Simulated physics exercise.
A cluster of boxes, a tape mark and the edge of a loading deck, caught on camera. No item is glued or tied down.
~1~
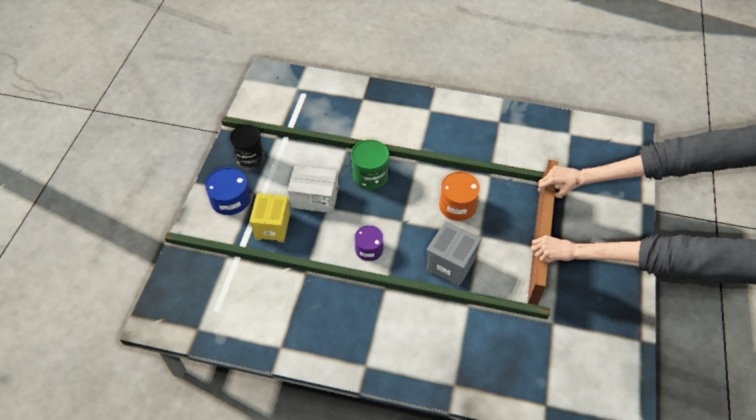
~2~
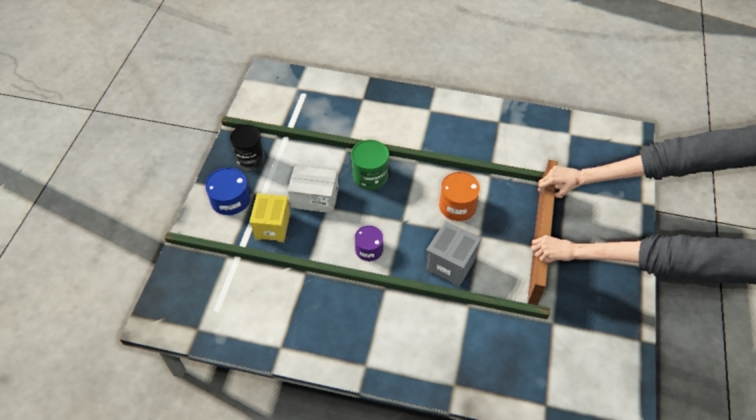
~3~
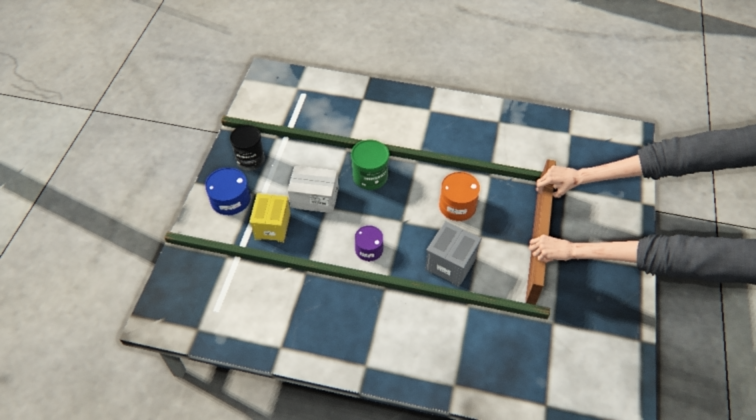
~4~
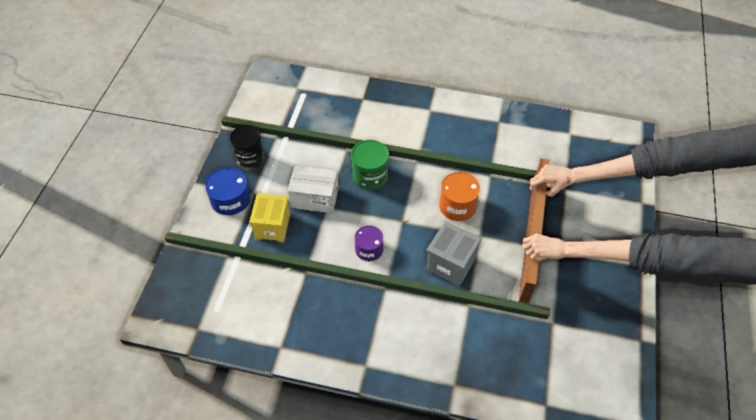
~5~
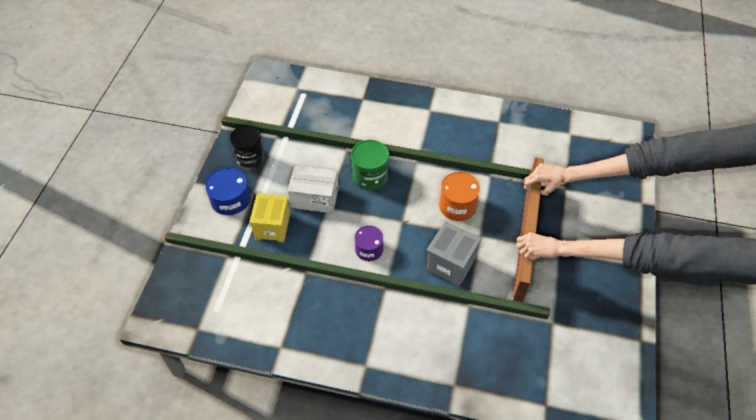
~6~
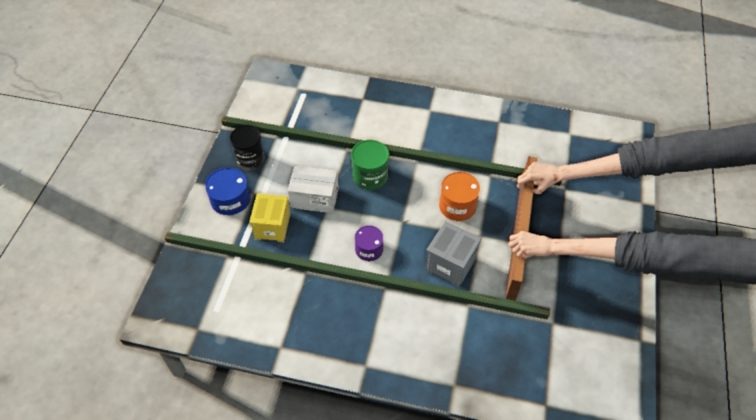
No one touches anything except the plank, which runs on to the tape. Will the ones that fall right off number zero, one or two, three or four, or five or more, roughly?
Only one or two are pushed off.
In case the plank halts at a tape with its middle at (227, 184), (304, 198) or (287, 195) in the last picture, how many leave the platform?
5, 0, 0.
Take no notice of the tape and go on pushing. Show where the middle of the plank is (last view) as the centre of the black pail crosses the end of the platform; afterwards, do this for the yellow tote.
First it's close to (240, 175), next close to (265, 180).
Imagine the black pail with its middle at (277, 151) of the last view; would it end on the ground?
Put there, it simply holds its spot.
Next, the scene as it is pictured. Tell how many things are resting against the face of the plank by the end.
It adds up to 3.
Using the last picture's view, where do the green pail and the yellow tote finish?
The green pail comes to rest at (263, 137), and the yellow tote comes to rest at (179, 201).
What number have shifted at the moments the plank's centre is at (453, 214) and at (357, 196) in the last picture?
At the first spot the count is 2, and at the second it is 6.
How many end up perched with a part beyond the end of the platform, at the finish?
The overhang total is 1.
Soon after, none off yet; blue canister at rest near (228, 192); black pail at rest near (248, 148); yellow tote at rest near (271, 218).
At rest, the number that fall off is one or two; fallen, blue canister.
